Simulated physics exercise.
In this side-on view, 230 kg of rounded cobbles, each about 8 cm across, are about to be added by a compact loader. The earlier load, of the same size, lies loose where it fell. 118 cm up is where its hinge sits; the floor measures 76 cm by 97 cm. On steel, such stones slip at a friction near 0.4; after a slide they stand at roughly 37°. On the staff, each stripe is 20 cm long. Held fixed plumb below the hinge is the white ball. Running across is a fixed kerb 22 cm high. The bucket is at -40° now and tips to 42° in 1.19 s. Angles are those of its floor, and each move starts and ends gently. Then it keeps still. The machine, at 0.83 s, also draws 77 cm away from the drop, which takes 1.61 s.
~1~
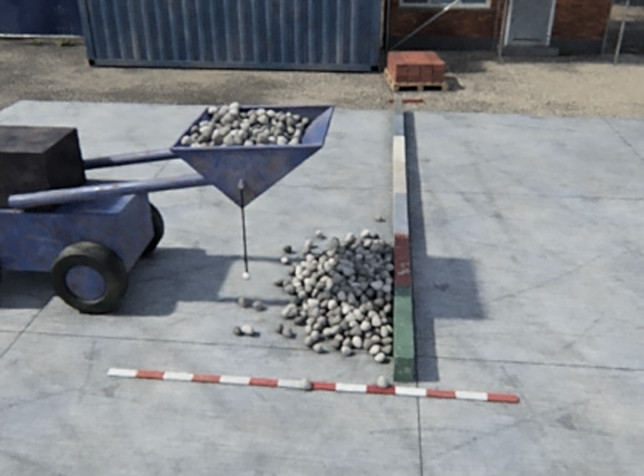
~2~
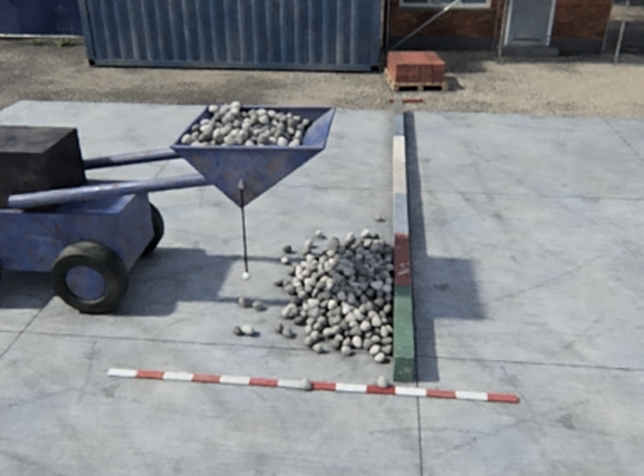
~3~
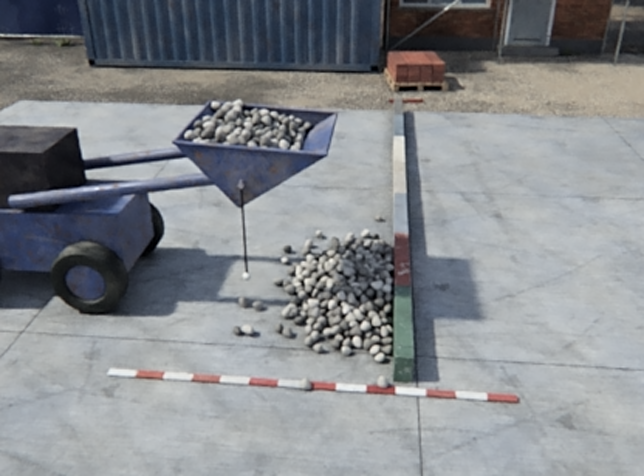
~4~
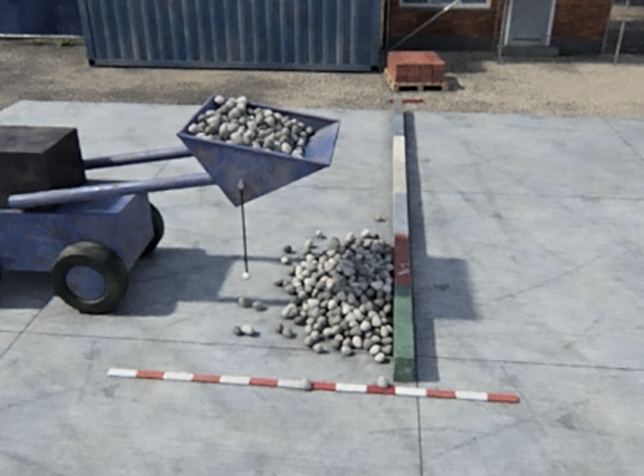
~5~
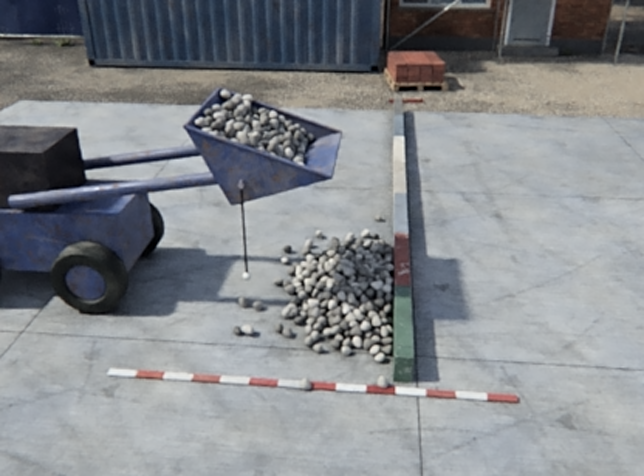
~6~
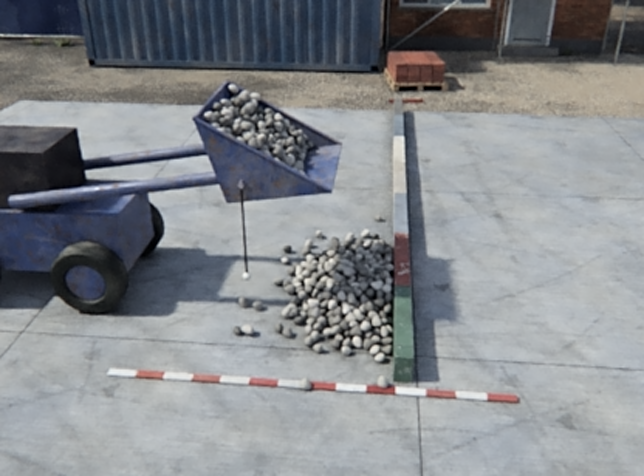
On a concrete yard, a blue loader held a bucket of rounded stones above a loose pile beside a low barrier, then gradually tilted the bucket down to the right while its wheels stayed still.
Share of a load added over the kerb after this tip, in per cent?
Some 1 %.
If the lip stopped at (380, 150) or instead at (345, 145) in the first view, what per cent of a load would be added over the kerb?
Around 15 percent, then around 0 percent.
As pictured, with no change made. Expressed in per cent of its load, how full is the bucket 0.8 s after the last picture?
Roughly 25 per cent remains inside.
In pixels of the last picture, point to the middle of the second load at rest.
I'd point to about (323, 277).
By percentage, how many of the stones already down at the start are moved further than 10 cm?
About 10 %.
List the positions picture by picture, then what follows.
Lip at (323, 146), floor tilted -40°, highest stones at (235, 114). The earlier load is highest near (372, 277), 21 cm above ground level, 100 % on this side of the kerb, in the first frame.
Lip at (324, 148), floor tilted -38°, highest stones at (236, 114), in the second frame.
Lip at (327, 155), floor tilted -34°, highest stones at (226, 111), in the third frame.
Lip at (330, 165), floor tilted -27°, highest stones at (230, 107), in the fourth frame.
The bucket is at -18°, its lip at (332, 178); the top of the load is at (233, 104), in the fifth frame.
Lip at (332, 192), floor tilted -9°, highest stones at (235, 99), in the sixth frame.
Then, 0.4 s after the last picture the floor is at 29°; in per cent of one load, 100 in the bucket, 100 on this side of the kerb; the foremost stones are at (389, 285).
Then, 0.8 s after the last picture the floor is at 42°; in per cent of one load, 26 in the bucket, 174 on this side of the kerb; the foremost stones are at (390, 285).
Then, 2.4 s after the last picture the floor is at 42°; in per cent of one load, 0 in the bucket, 199 on this side of the kerb, 1 over the kerb; the foremost stones are at (410, 284).
Then, 4.8 s after the last picture the floor is at 42°; in per cent of one load, 0 in the bucket, 199 on this side of the kerb, 1 over the kerb; the foremost stones are at (410, 284). Net gain over the kerb, 1.
